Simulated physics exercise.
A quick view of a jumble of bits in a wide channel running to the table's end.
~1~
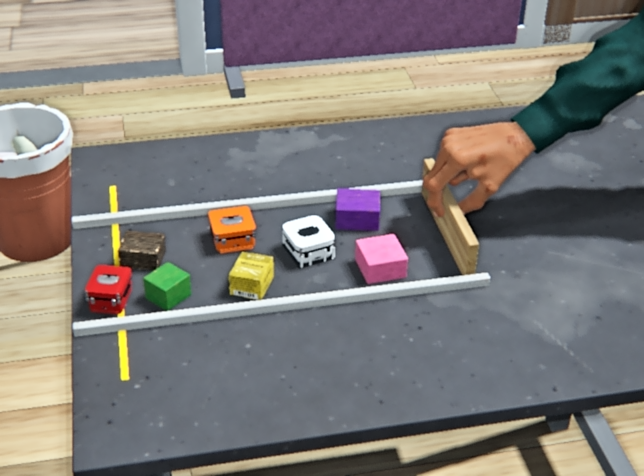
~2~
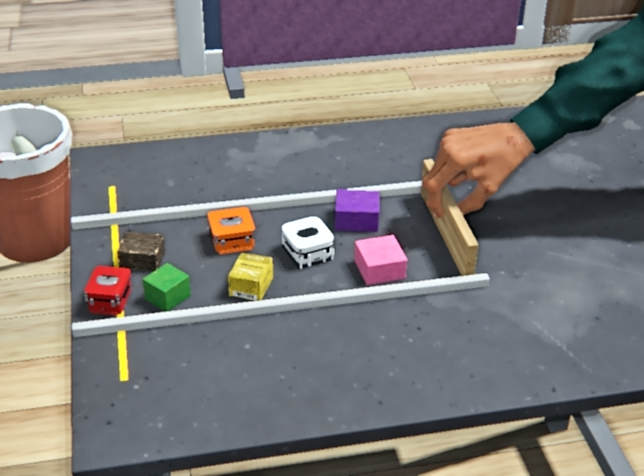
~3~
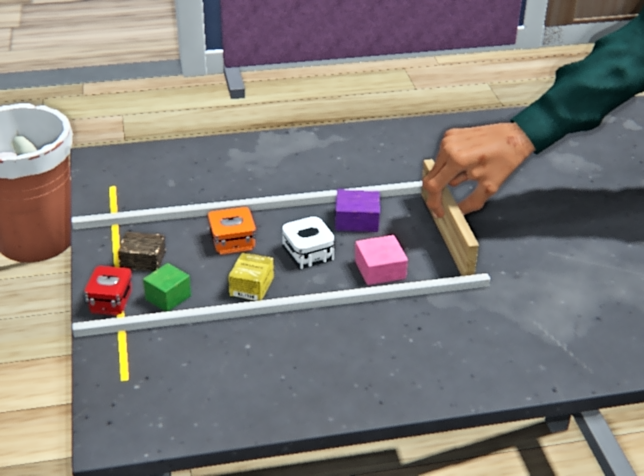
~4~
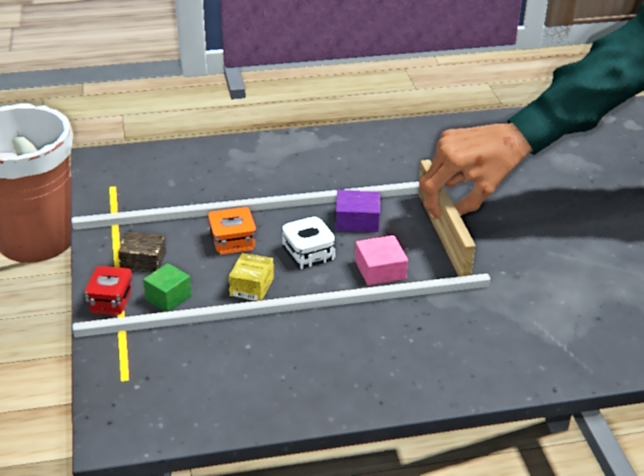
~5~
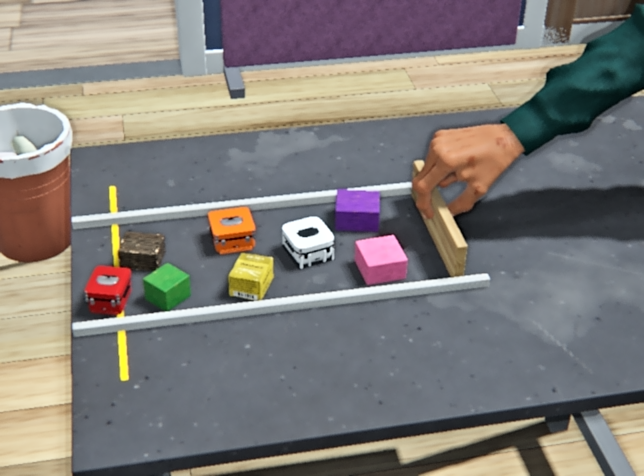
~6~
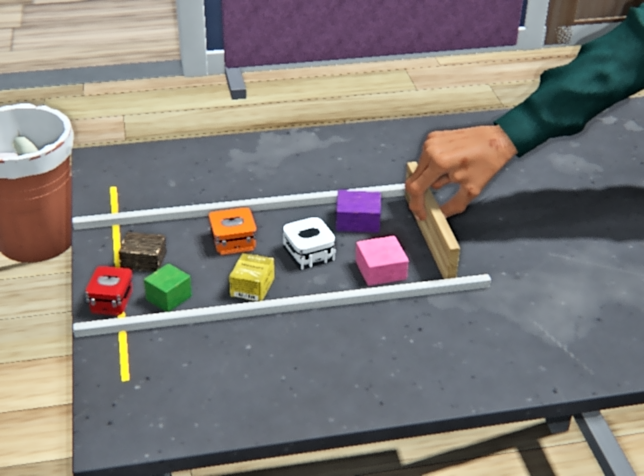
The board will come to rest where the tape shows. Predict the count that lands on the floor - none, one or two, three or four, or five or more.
Those that leave the table: Five at the least.
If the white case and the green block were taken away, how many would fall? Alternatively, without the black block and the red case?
The count is 4 in one try and 4 in the other, in that order.
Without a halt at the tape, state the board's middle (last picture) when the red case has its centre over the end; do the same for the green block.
Its middle is around (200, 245) and around (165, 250).
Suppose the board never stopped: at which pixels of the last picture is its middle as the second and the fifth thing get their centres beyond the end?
About (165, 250) and about (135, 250).
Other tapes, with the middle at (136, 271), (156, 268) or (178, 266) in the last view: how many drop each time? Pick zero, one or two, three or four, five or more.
In that order: Three to four; three to four; just one or two.
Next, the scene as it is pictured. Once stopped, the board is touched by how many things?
2 end up touching it.
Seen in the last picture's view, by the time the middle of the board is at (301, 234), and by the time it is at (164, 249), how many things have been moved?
So far 5, and 8 at the second.
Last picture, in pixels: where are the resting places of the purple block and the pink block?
The purple block stops around (94, 241); the pink block around (98, 295).
Early on, none off yet; red case at rest near (110, 292); black block at rest near (143, 252); green block at rest near (168, 288).
A while later, none off yet; red case travelled a little near (93, 291); black block travelled a little near (126, 253); green block travelled about its own width near (131, 292).
Finally, the number that fall off is five or more; lost, white case, yellow box, orange case, green block, black block and red case.
